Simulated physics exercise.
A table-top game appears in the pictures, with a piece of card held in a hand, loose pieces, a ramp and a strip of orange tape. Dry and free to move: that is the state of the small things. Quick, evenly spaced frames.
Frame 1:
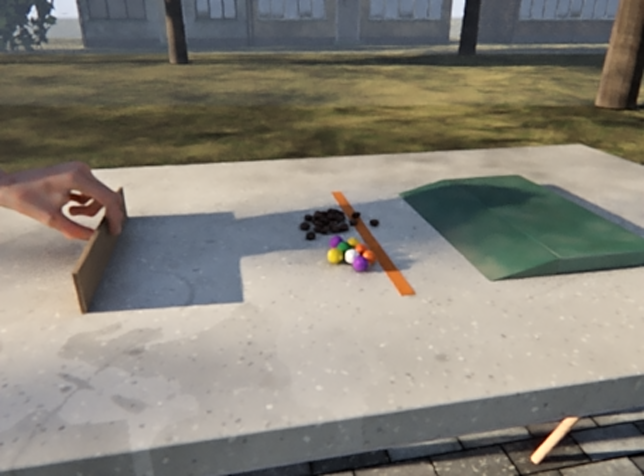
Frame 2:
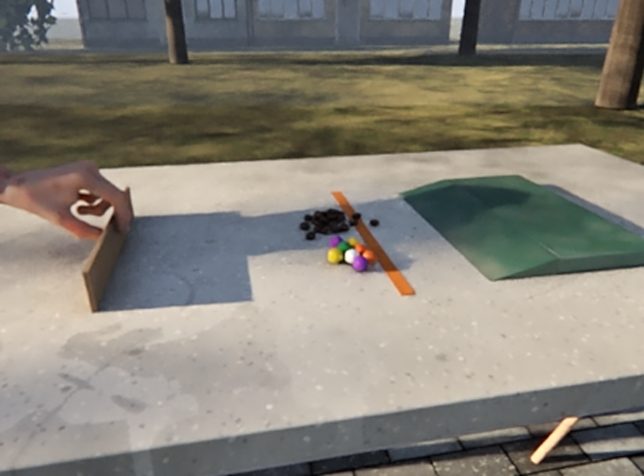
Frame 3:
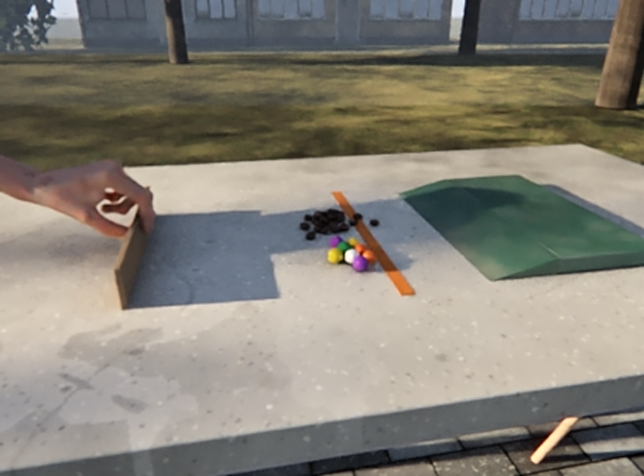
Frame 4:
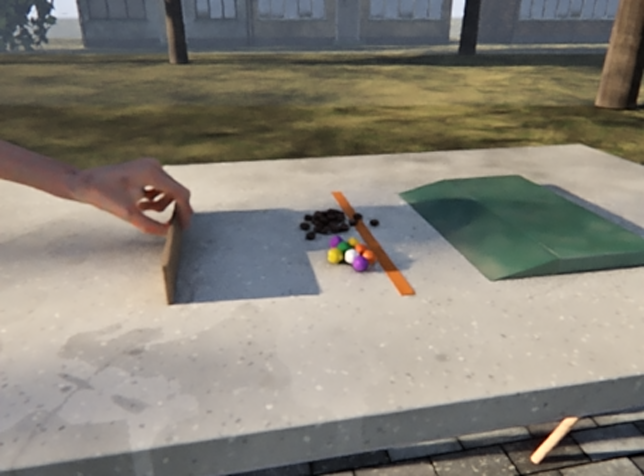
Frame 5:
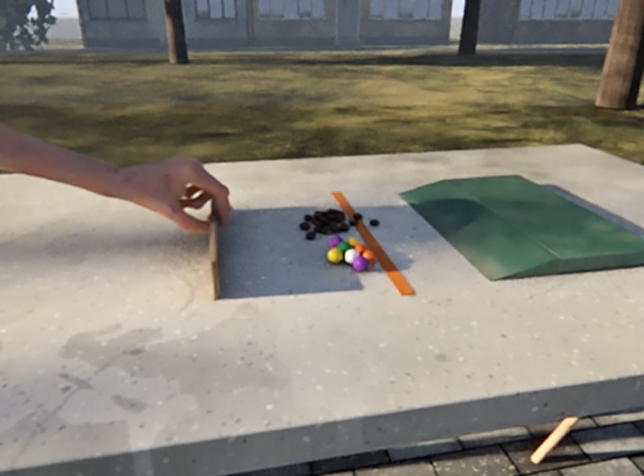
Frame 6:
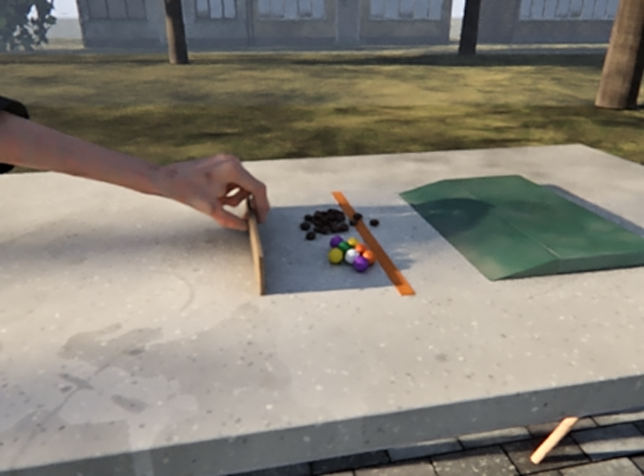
A hand slid an upright piece of card rightward across a pale table toward some dark pieces and colorful balls, which stayed still beside a strip of orange tape, with a green ramp beyond.
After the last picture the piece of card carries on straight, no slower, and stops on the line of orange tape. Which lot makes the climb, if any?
Noted: Nearer lot partly on top; farther lot below top.
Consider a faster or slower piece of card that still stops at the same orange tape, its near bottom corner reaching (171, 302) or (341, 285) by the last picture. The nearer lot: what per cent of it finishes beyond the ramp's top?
Lab note: Share near 10 per cent at the first pace and 100 per cent at the second.
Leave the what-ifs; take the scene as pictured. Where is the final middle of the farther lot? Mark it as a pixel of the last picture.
I'd say somewhere about (421, 217).
Then, 0.11 s later than the last frame, piece of card still moving, near (321, 206); nearer lot every one short of the ramp; farther lot every one short of the ramp.
Then, 0.25 s later than the last frame, piece of card stopped at the orange tape; nearer lot about a tenth on the ramp, the larger part short of the ramp; farther lot every one short of the ramp.
Then, 0.53 s later than the last frame, piece of card stopped at the orange tape; nearer lot the larger part past the top, roughly a quarter on the ramp; farther lot roughly a quarter on the ramp, the larger part short of the ramp.
When it is over, piece of card stopped at the orange tape; nearer lot the larger part past the top, about a tenth short of the ramp; farther lot not one past the top, roughly a quarter on the ramp, the larger part short of the ramp.
